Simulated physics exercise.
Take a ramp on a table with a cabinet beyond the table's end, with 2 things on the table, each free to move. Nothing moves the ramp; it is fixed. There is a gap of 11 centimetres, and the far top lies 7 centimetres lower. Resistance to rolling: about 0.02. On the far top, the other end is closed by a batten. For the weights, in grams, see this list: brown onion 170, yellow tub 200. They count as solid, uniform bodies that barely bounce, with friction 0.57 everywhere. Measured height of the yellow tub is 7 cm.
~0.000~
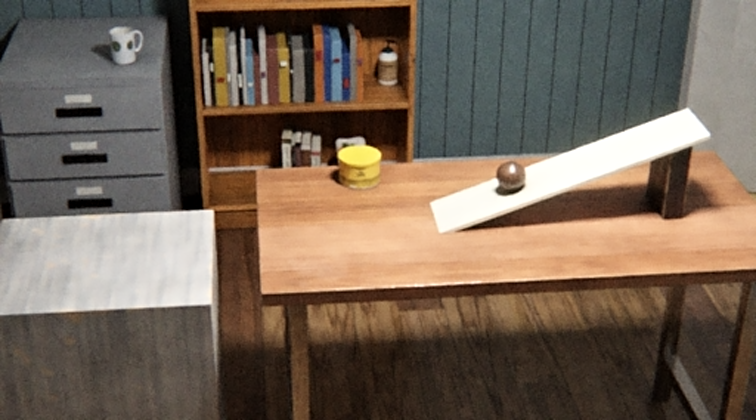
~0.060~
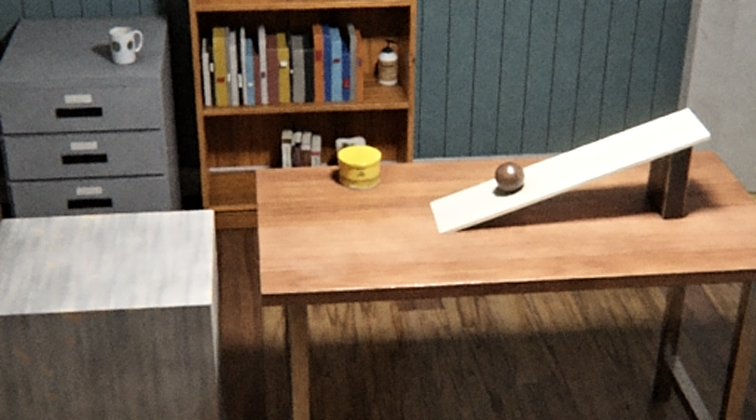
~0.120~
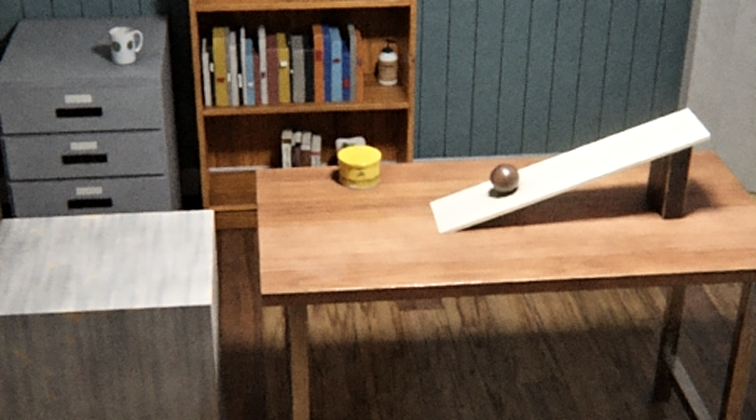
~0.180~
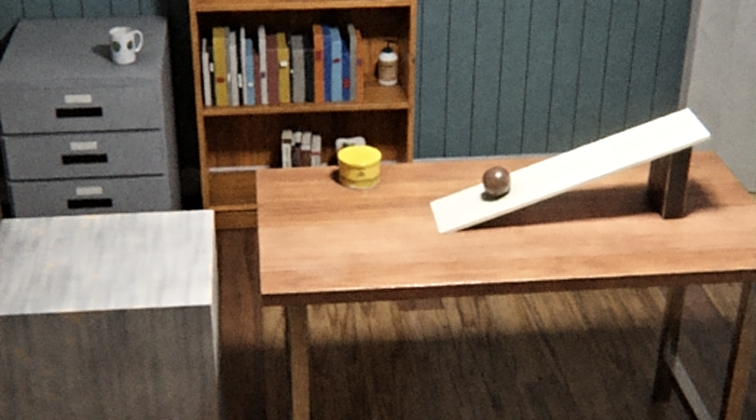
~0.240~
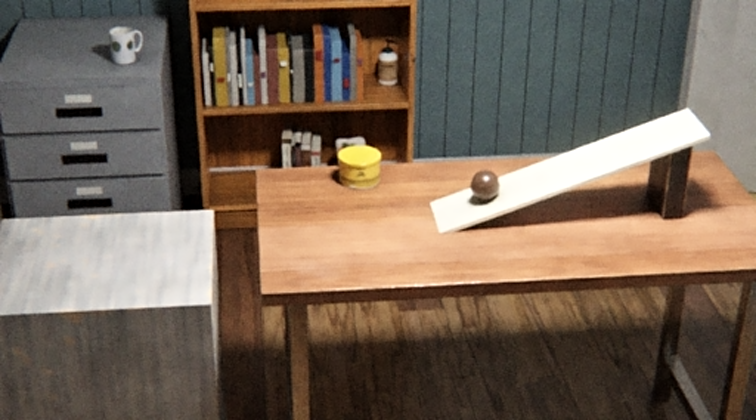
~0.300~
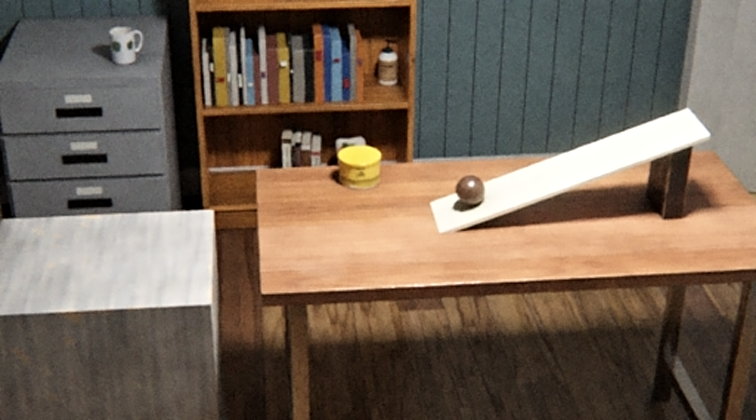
A small brown ball sits on a white ramp propped on a wooden table, seen from slightly above in a room with teal panelled walls. A yellow tub stands toward the table's back left, with a grey block, drawers topped by a white mug, and a bookcase beyond. The ball rolls slowly, then faster, down leftward to near the ramp's low end, while everything else and the camera stay still.
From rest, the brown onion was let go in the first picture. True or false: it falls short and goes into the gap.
False.
After 0.50 s, edge 34 cm away; brown onion near (401, 206).
After 0.80 s, edge 8 cm away; brown onion near (291, 211).
After 1.00 s, 9 cm past the table's edge; brown onion near (220, 235).
After 1.40 s, 31 cm past the table's edge; brown onion near (125, 244).
By the end (1.6 s), 41 cm past the table's edge; yellow tub in place, give or take 8 cm.
